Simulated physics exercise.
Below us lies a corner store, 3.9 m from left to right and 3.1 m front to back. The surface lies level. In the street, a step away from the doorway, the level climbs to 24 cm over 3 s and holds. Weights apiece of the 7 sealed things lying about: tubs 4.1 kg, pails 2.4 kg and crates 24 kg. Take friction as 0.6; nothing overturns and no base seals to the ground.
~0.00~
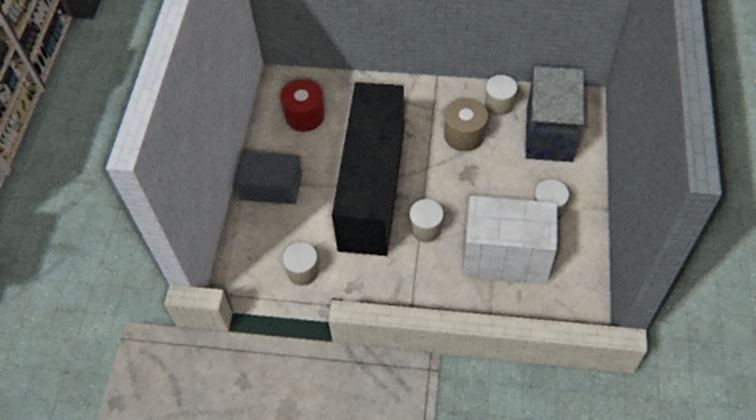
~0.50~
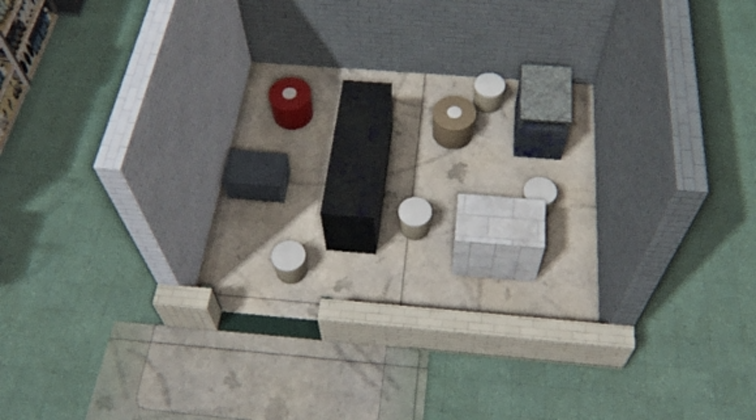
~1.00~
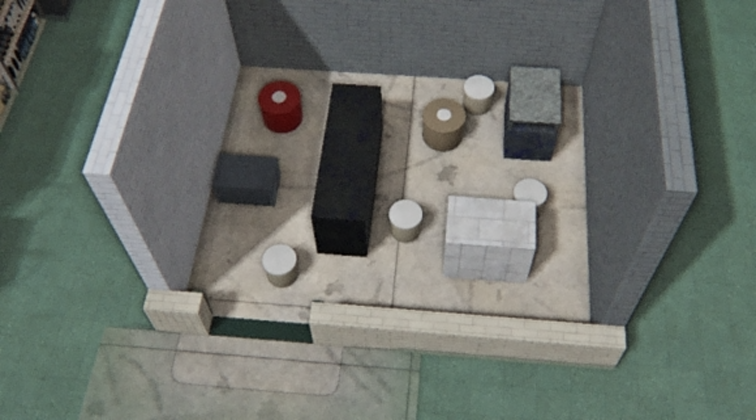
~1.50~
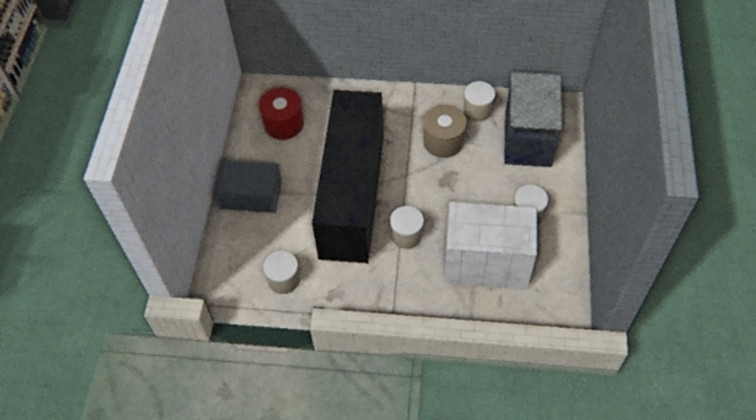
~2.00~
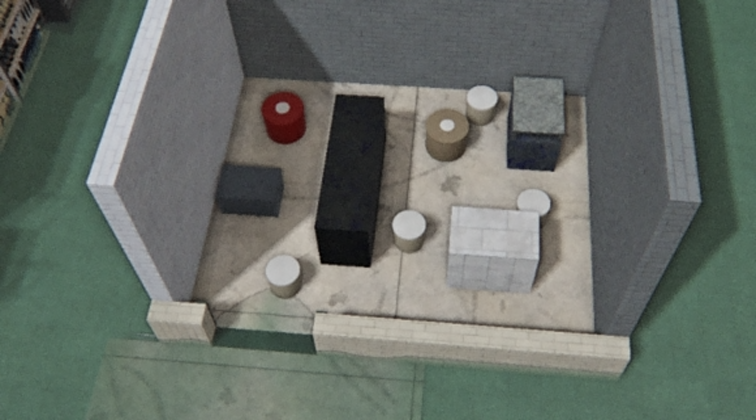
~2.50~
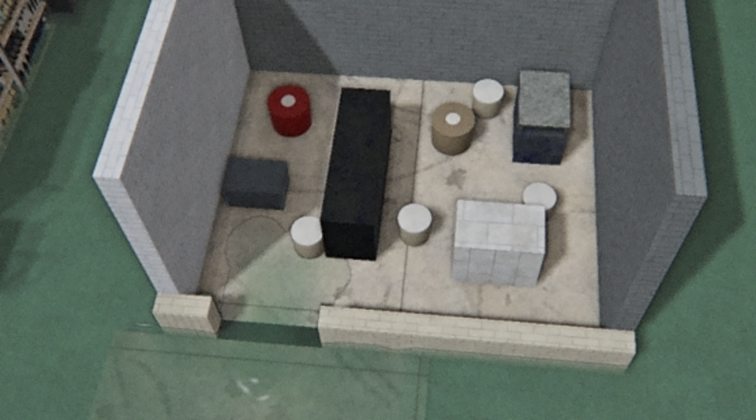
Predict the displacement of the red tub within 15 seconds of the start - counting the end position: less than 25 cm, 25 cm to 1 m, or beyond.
The red tub ends far away.
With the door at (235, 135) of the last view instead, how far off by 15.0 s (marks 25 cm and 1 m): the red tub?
Then the red tub ends far away.
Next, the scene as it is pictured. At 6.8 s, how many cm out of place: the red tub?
Roughly 40 cm by then.
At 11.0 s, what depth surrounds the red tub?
About 14 cm.
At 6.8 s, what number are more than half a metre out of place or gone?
2 of them.
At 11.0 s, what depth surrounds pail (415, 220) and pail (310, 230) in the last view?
About 16 and 9 cm.
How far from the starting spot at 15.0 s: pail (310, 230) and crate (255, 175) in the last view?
In that order: 300 cm, 200 cm.
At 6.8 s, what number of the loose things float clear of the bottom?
I count 5.
After 3.5 s the red tub is near (288, 101), 0.0 m from its start, aground; 0 afloat.
After 6.8 s the red tub is near (286, 67), 0.4 m from its start, afloat; 5 afloat.
After 11.0 s the red tub is near (494, 120), 2.2 m from its start, afloat; 7 afloat.
After 15.0 s the red tub is near (495, 116), 2.2 m from its start, afloat; 7 afloat.
